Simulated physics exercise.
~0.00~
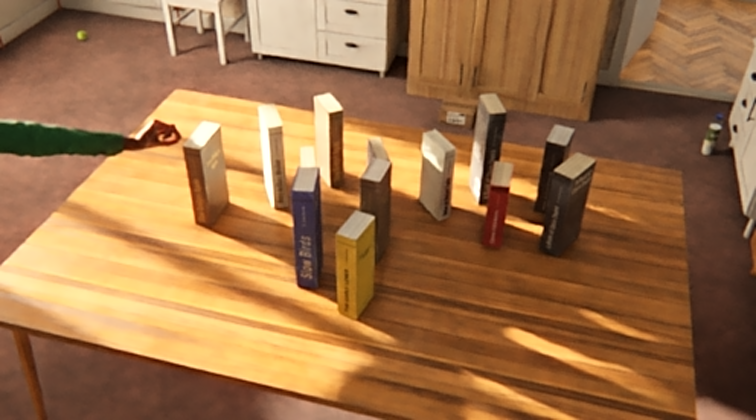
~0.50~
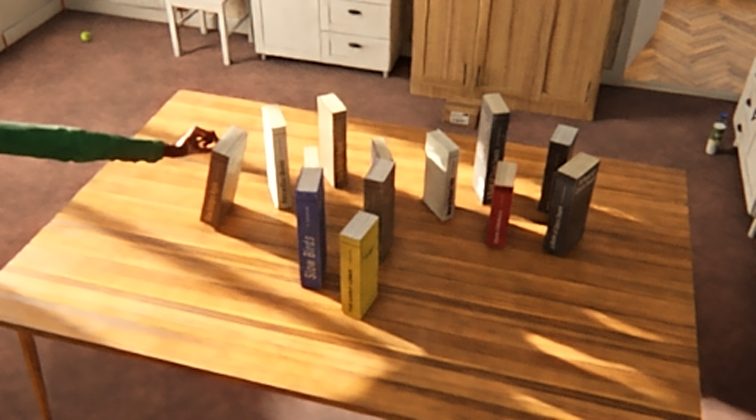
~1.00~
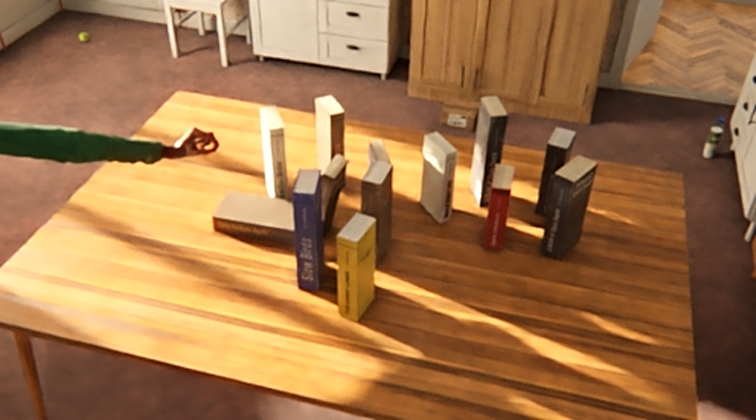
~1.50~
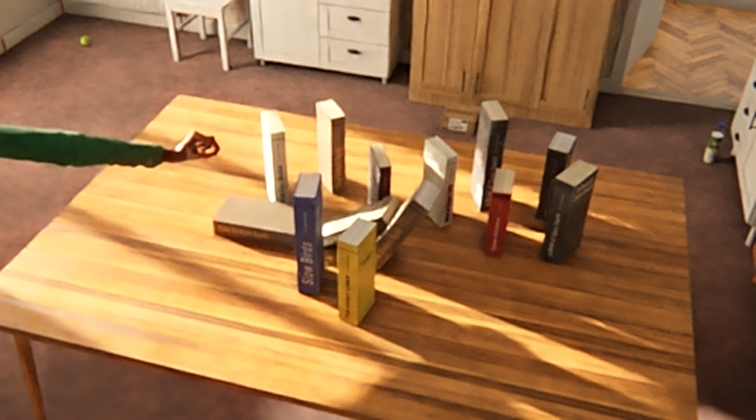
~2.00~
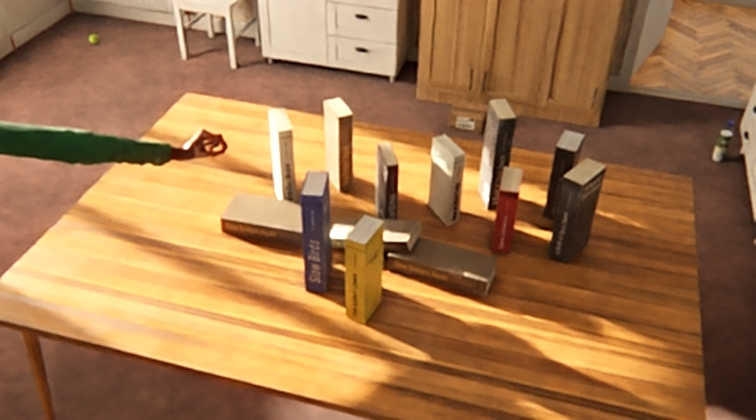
The clip shows a green-sleeved hand tipping the leftmost of several upright books on a wooden table; it falls rightward, and two more books behind the blue and yellow ones topple in turn, ending flat while the blue, yellow, red and remaining books stay standing.
